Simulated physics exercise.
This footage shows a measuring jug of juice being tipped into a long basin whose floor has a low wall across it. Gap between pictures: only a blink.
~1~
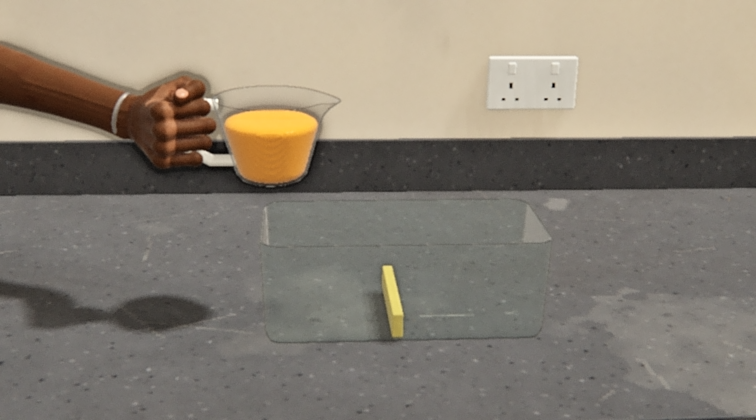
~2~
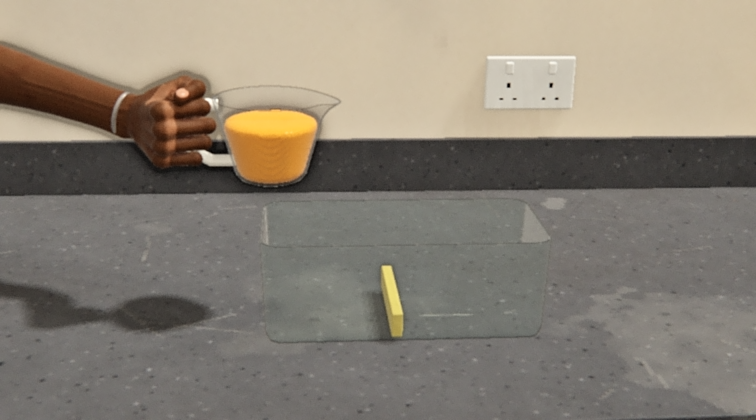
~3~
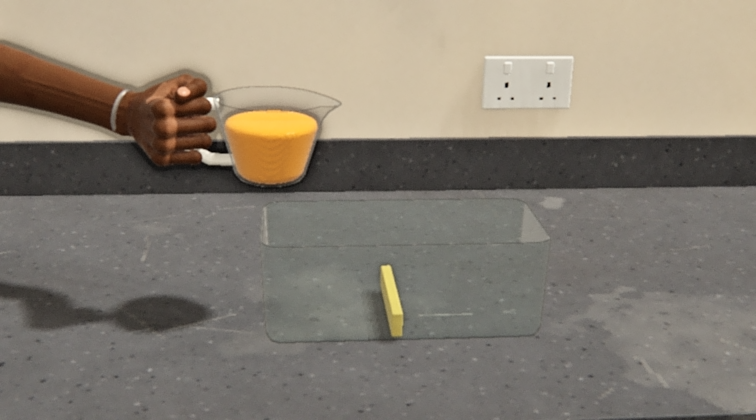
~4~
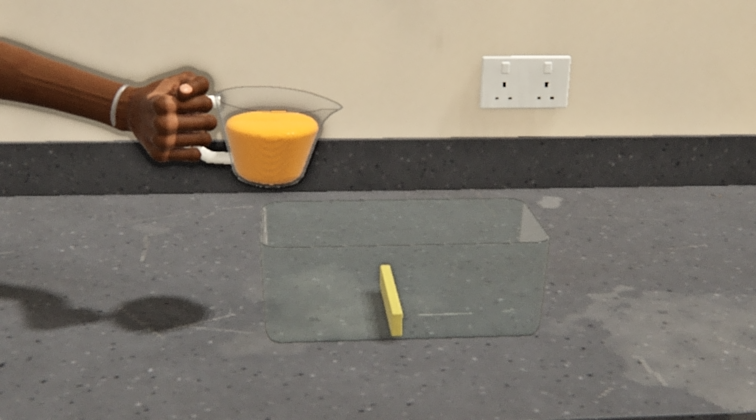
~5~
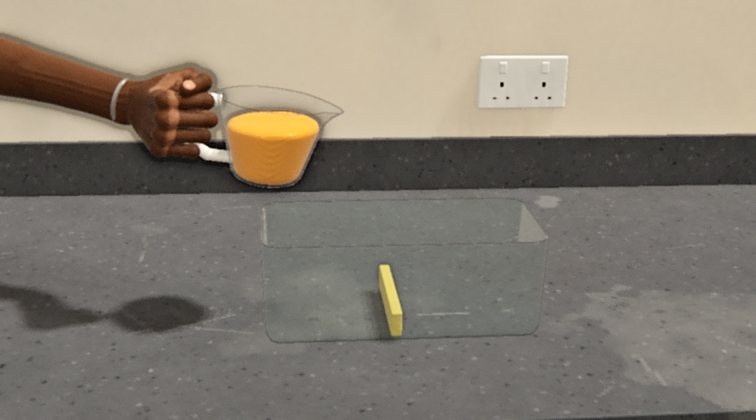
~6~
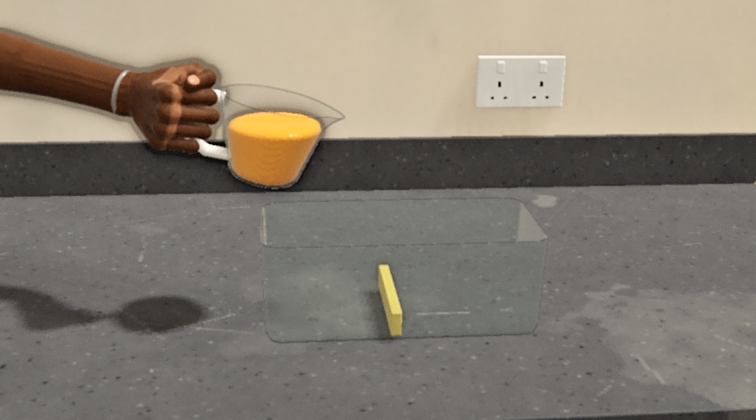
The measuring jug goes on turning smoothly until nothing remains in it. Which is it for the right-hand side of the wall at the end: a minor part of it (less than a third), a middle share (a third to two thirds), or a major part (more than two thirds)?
Looks to me like the right side of the wall gets short of a third.
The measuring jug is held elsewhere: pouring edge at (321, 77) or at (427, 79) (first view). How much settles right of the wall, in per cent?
Roughly 10 in a hundred the first time and 90 in a hundred the second.
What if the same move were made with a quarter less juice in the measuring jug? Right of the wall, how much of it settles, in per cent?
The share comes to roughly 10 per cent.
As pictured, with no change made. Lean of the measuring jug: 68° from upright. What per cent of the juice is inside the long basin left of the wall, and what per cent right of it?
10 per cent left, 0 per cent right.
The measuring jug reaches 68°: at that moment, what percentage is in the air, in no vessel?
Estimate: Some 20 per cent.
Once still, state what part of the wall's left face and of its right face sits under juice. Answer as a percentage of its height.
I'd put the left at about 60 and the right at about 10.
A moment on, the tilt is 68° and 65 per cent is still to pour, 12 is left of the wall and 2 right of it.
Next, the tilt is 104° and 4 per cent is still to pour, 80 is left of the wall and 11 right of it.
Then the tilt is 111° and 0 per cent is still to pour, 83 is left of the wall and 16 right of it.
Later the tilt is 111° and 0 per cent is still to pour, 82 is left of the wall and 17 right of it.
At rest 82 per cent lies left of the wall, 17 right of it and 1 outside.
